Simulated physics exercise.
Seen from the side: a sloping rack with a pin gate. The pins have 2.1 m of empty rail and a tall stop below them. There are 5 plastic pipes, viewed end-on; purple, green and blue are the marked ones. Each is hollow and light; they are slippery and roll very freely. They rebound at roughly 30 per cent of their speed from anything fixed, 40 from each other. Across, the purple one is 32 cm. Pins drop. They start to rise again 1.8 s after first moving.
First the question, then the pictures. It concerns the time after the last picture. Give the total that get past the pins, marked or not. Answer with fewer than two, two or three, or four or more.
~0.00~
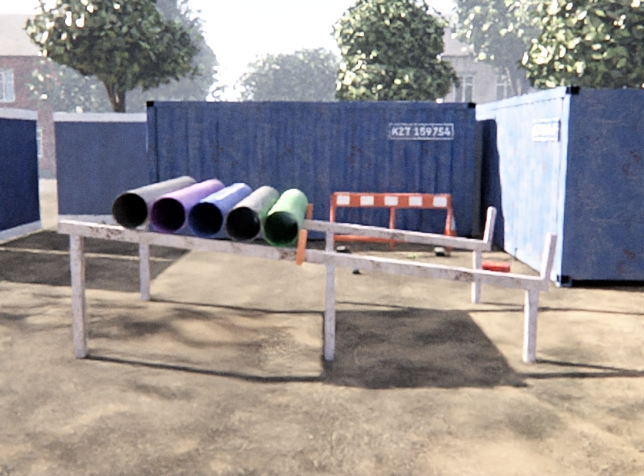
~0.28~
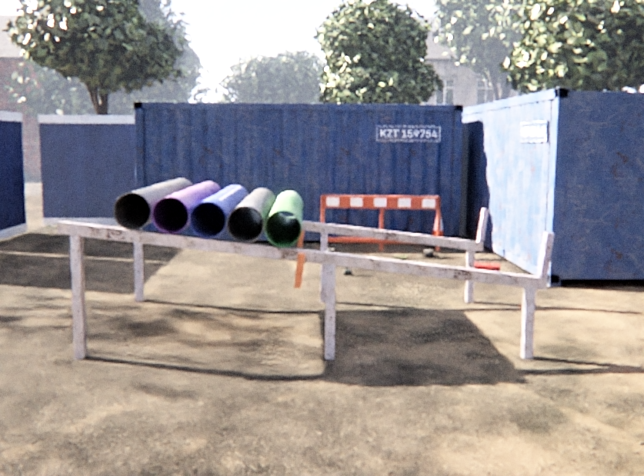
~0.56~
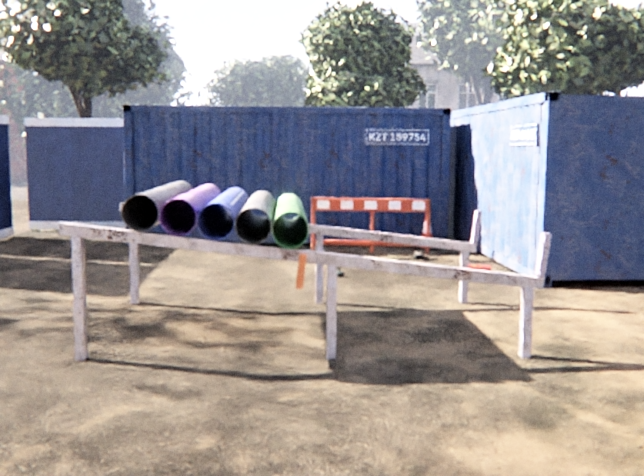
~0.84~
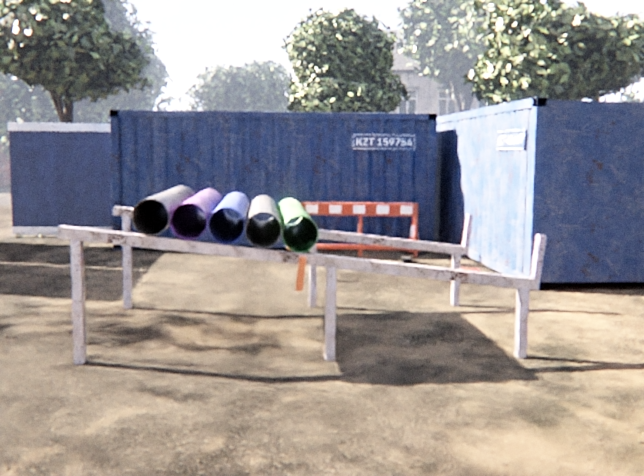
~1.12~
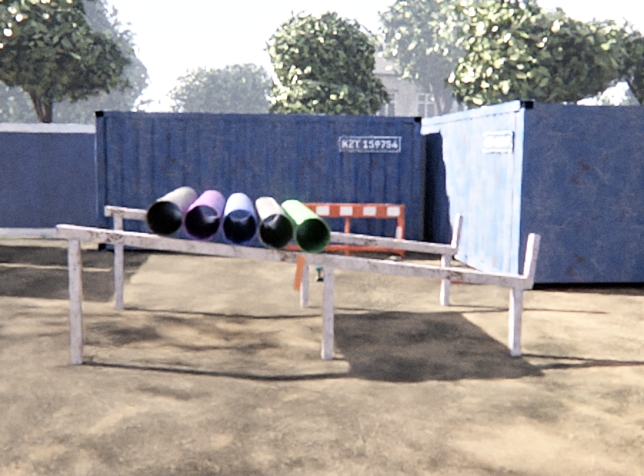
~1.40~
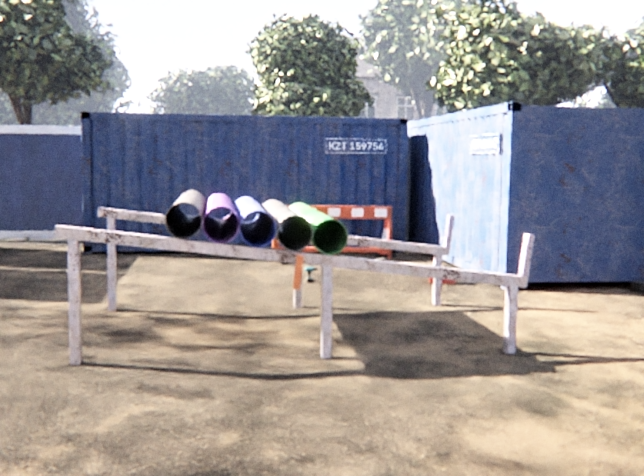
I would say two or three.
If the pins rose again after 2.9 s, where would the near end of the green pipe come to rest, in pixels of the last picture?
I'd put it somewhere near (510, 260).
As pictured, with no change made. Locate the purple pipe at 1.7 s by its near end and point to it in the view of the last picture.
That would be about (247, 228) in pixels.
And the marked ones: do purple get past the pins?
Purple: Held.
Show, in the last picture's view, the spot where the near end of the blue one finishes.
Look near pixel (442, 250).
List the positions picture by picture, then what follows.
The first frame shows purple (167, 215), green (280, 229), blue (205, 220); pins up; the rack falls 6°.
The second frame shows purple (170, 216), green (283, 229), blue (208, 220); pins down.
The third frame shows purple (178, 218), green (291, 231), blue (216, 222); pins down; the first has rolled 5 cm.
The fourth frame shows purple (188, 222), green (301, 235), blue (226, 226); pins down; the first has rolled 15 cm.
The fifth frame shows purple (202, 223), green (313, 236), blue (240, 227); pins down; the first has rolled 30 cm.
The sixth frame shows purple (221, 225), green (331, 238), blue (258, 229); pins down; the first has rolled 45 cm.
By 1.6 s, purple is on the rails, 55 cm above the pins, rolling right; green is on the rails, 40 cm below the pins, rolling right; blue is on the rails, 25 cm above the pins, rolling right; 2 through so far.
By 1.7 s, purple is on the rails, 50 cm above the pins, rolling right; green is on the rails, 50 cm below the pins, rolling right; blue is on the rails, 15 cm above the pins, rolling right; 2 through so far.
By 1.8 s, purple is on the rails, 40 cm above the pins, rolling right; green is on the rails, 55 cm below the pins, rolling right; blue is on the rails, 10 cm above the pins, rolling right; 2 through so far.
By 2.0 s, purple is on the rails, 20 cm above the pins, rolling right; green is on the rails, 75 cm below the pins, rolling right; blue is in the air, 10 cm below the pins, rolling right; 3 through so far.
Finally (3.8 s), purple is on the rails, 20 cm above the pins; green is on the rails, 190 cm below the pins; blue is on the rails, 130 cm below the pins; 3 through so far.
